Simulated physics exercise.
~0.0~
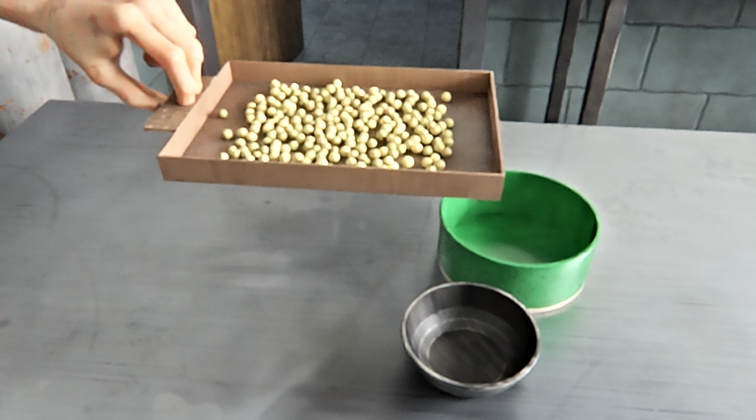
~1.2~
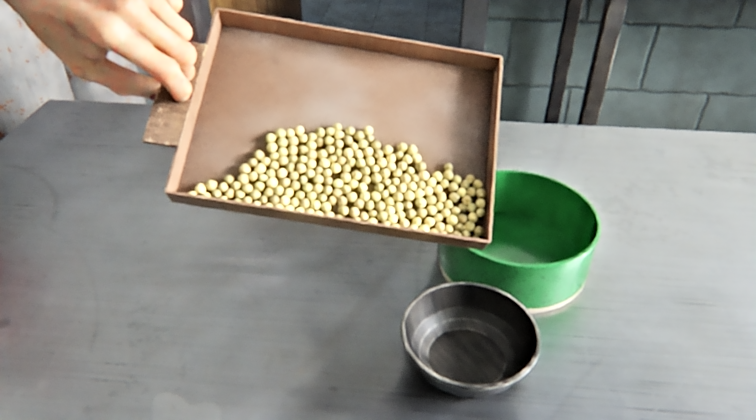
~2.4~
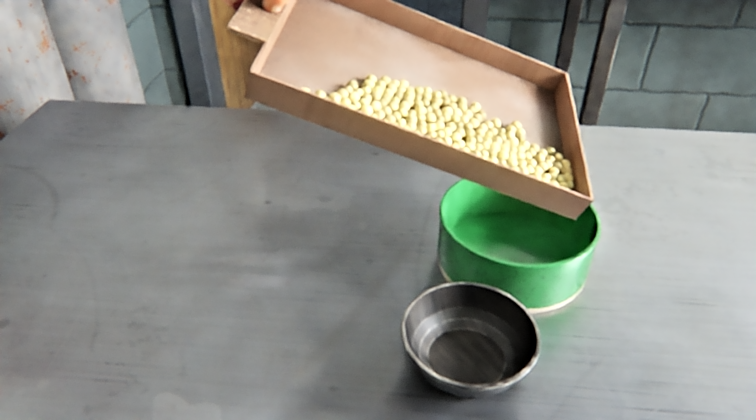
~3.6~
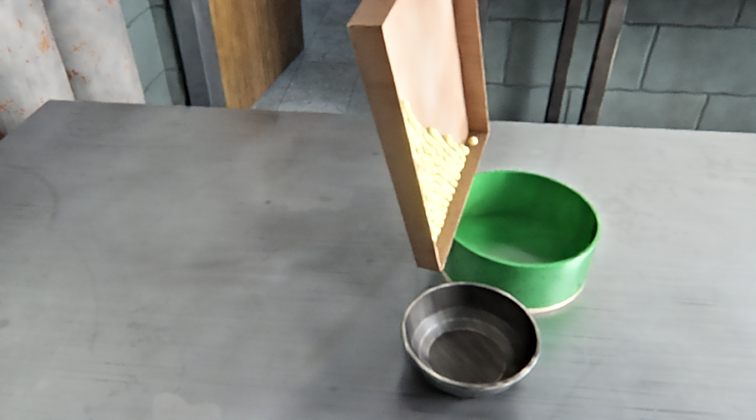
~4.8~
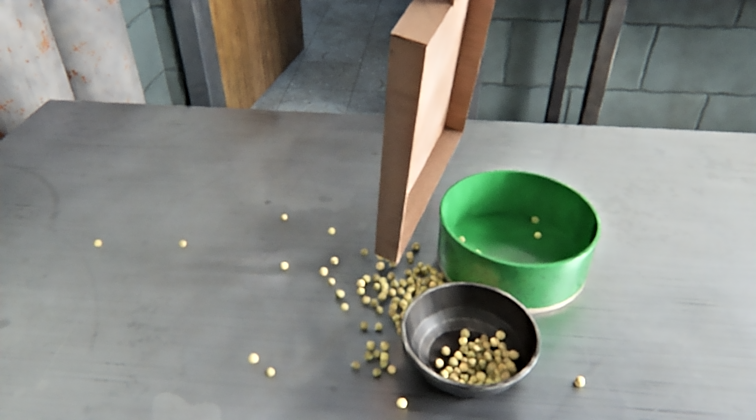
A wooden tray of soya beans tilts steeply, spilling most outside a black bowl and green pot.
